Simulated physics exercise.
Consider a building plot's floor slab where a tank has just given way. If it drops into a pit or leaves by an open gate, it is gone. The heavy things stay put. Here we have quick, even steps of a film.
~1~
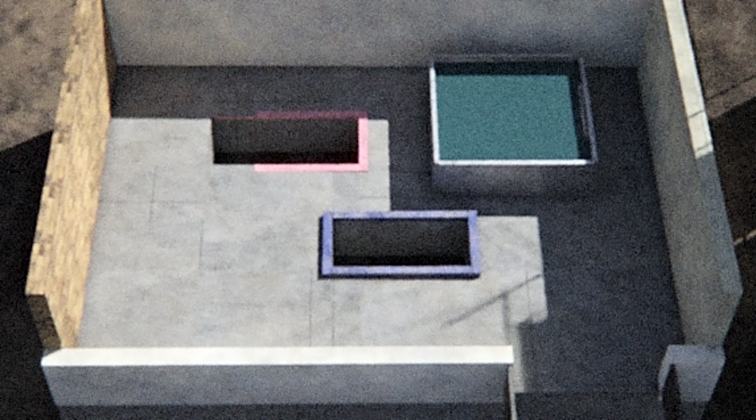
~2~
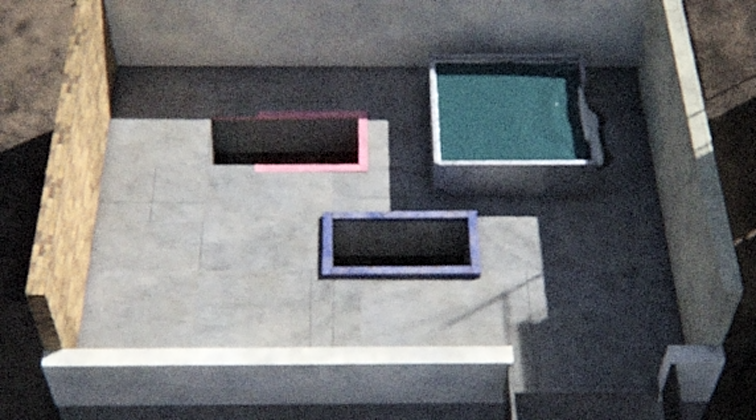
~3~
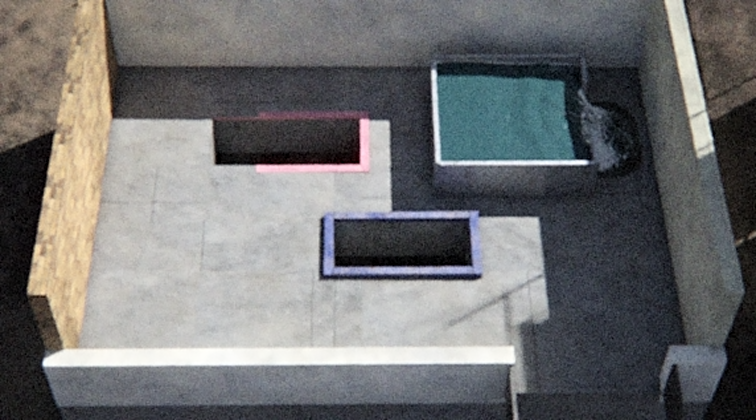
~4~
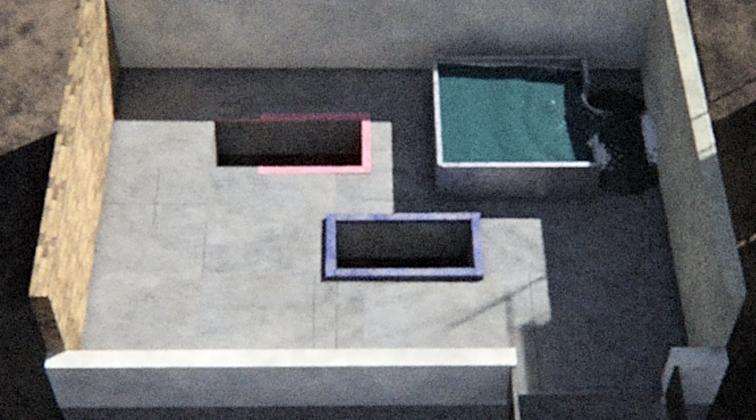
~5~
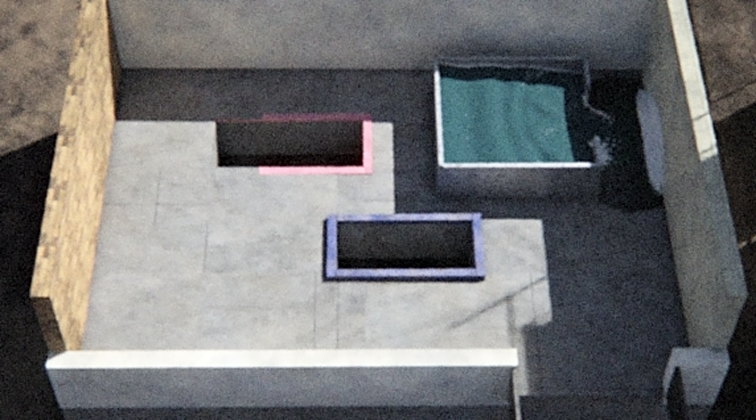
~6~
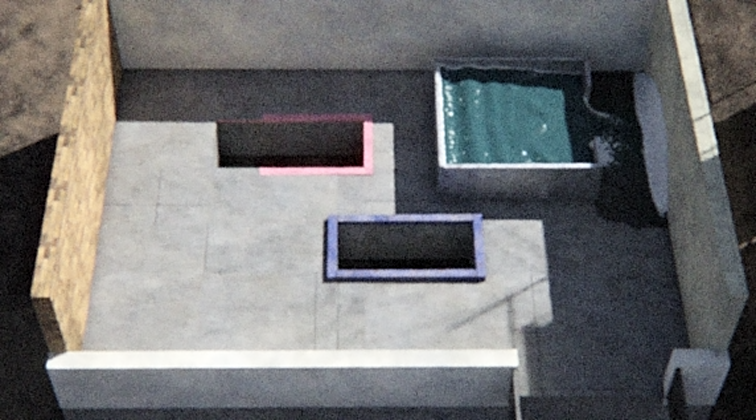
Water bursts from the tank's right side and spreads across the floor along the right wall.
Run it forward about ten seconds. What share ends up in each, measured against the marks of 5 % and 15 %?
The gate will drain in excess of fifteen per cent; the pink pit will drain five to fifteen per cent inclusive; the blue pit will drain shy of five per cent.
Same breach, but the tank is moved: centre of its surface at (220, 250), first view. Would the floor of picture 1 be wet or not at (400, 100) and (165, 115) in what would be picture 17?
I'd say the first one's left untouched and the second one's left untouched.
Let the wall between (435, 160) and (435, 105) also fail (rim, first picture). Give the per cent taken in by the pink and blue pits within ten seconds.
In percent: Pink 40, blue 6.
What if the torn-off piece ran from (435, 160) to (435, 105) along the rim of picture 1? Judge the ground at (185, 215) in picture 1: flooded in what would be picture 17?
It would be soaked by then.
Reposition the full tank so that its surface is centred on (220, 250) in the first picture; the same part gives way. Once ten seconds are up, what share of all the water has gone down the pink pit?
Share in the pink pit - 6 in a hundred.
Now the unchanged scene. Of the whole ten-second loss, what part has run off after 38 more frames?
Around 60 %.
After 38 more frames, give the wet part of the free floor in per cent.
Near 60 in a hundred.
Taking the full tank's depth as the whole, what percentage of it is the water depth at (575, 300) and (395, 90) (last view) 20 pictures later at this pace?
First near 6, then near 12 per cent.
A moment on, water covers 15 % of the floor; the gate 0 %, the pink pit 0 %, the blue pit 0 %.
Next, water covers 25 % of the floor; the gate 0 %, the pink pit 0 %, the blue pit 0 %.
Then, water covers 45 % of the floor; the gate 7 %, the pink pit 1 %, the blue pit 0 %.
Later, water covers 60 % of the floor; the gate 18 %, the pink pit 6 %, the blue pit 0 %.
In the end, water covers 80 % of the floor; the gate 29 %, the pink pit 11 %, the blue pit 0 %.
